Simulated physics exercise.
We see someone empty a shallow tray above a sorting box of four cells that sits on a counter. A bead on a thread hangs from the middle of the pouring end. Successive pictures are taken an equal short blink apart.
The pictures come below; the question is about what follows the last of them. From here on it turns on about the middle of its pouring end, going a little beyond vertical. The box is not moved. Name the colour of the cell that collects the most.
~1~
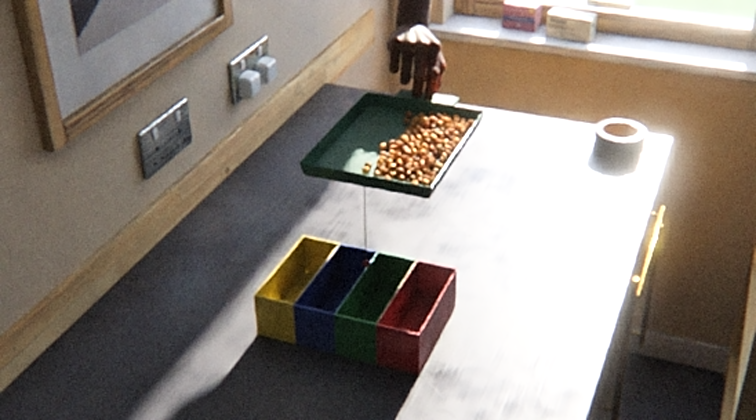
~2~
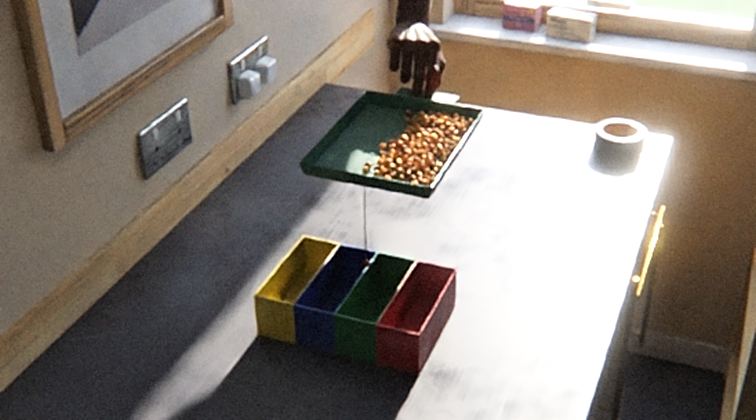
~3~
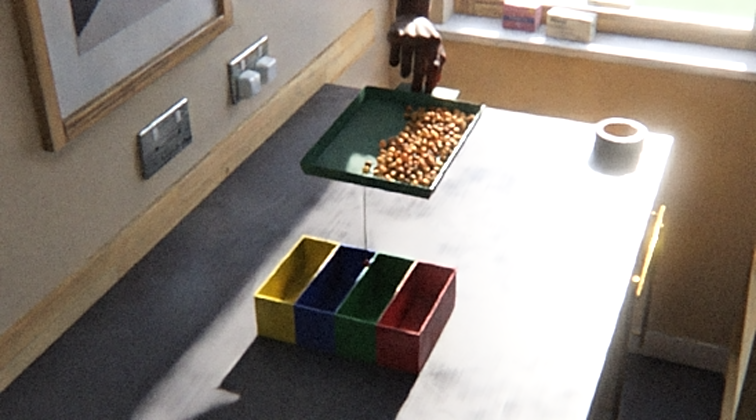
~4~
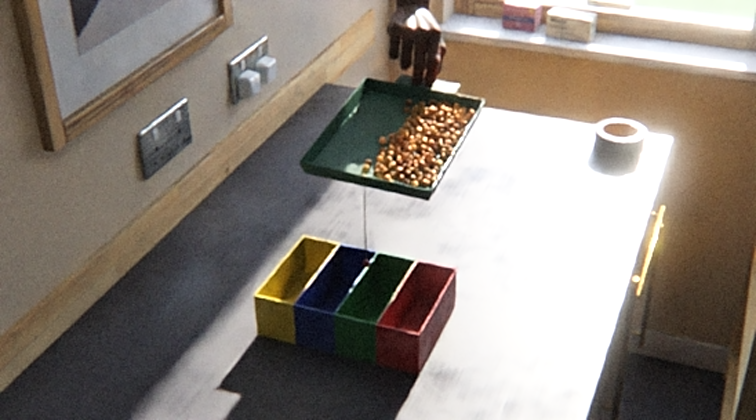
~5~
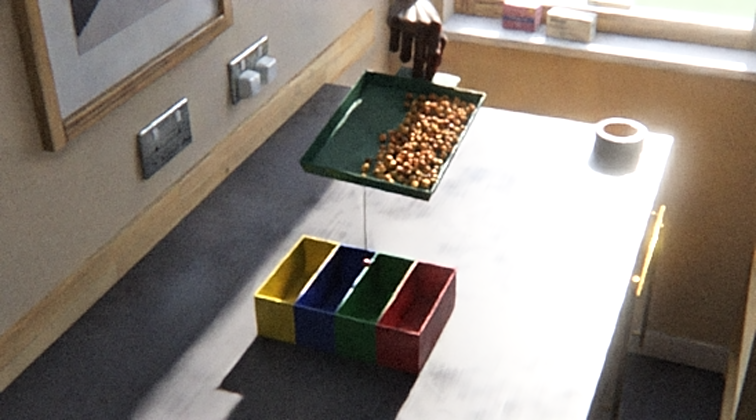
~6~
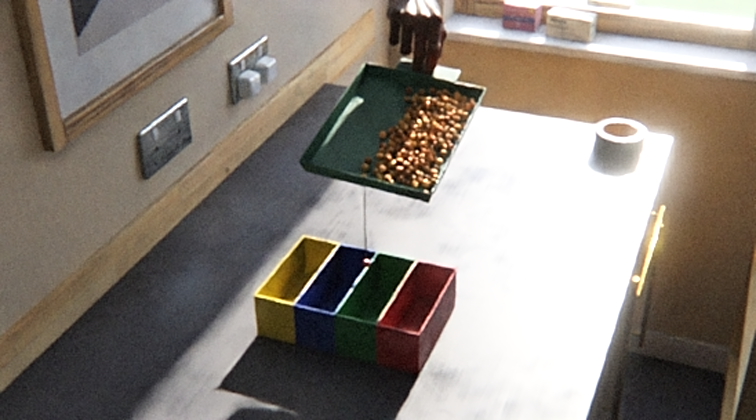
Red.
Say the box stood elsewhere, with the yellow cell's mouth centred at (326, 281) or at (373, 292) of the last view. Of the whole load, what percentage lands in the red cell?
First some 20, then 0 per cent.
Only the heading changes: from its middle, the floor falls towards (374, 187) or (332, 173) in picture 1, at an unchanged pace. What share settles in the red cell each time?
First case: 30 %; second case: 0 %.
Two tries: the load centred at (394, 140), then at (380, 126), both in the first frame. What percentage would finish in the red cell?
First about 50, then 60 per cent.
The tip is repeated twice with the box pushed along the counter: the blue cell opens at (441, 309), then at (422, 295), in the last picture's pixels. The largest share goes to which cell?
The first placement favours yellow, while the second favours the cell in blue.
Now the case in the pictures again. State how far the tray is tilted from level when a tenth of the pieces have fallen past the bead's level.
Tilt: Around 90 degrees.
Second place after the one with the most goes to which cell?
That's the cell in green.
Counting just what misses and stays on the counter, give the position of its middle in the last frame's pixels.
(446, 381), roughly.
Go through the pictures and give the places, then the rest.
In the first picture, corners of the pouring end at (304, 161) and (429, 185), level; middle of the load at (421, 149), roasted chickpeas; bead on its thread at (366, 264); yellow cell at (275, 315); blue cell at (315, 325); green cell at (356, 335); red cell at (398, 346).
In the second picture, corners of the pouring end at (304, 161) and (429, 185), level; middle of the load at (421, 148).
In the third picture, corners of the pouring end at (304, 161) and (429, 186), tipped barely, lowest at the right corner; middle of the load at (421, 147).
In the fourth picture, corners of the pouring end at (304, 160) and (429, 188), tipped a little, lowest at the right corner; middle of the load at (421, 144).
In the fifth picture, corners of the pouring end at (304, 160) and (429, 189), tipped a little, lowest at the right corner; middle of the load at (421, 141).
In the sixth picture, corners of the pouring end at (303, 159) and (429, 191), tipped a little, lowest at the right corner; middle of the load at (421, 138); yellow cell at (275, 315); blue cell at (315, 325); green cell at (356, 335); red cell at (398, 346).
Soon after the last picture, tray tipped steeply; nearly all on the tray; a stray few falling or outside the box.
A little later, tray tipped right over; about a third on the tray; about a quarter in the red cell; a small part in the green cell; a stray few in the blue cell; about a third falling or outside the box.
Later still, tray tipped past a quarter turn; about two thirds in the red cell; about a quarter in the green cell; a stray few in the blue cell; a small part falling or outside the box.
At rest, tray tipped past a quarter turn; about two thirds in the red cell; about a quarter in the green cell; a stray few in the blue cell; none in the yellow cell; a small part outside the box.
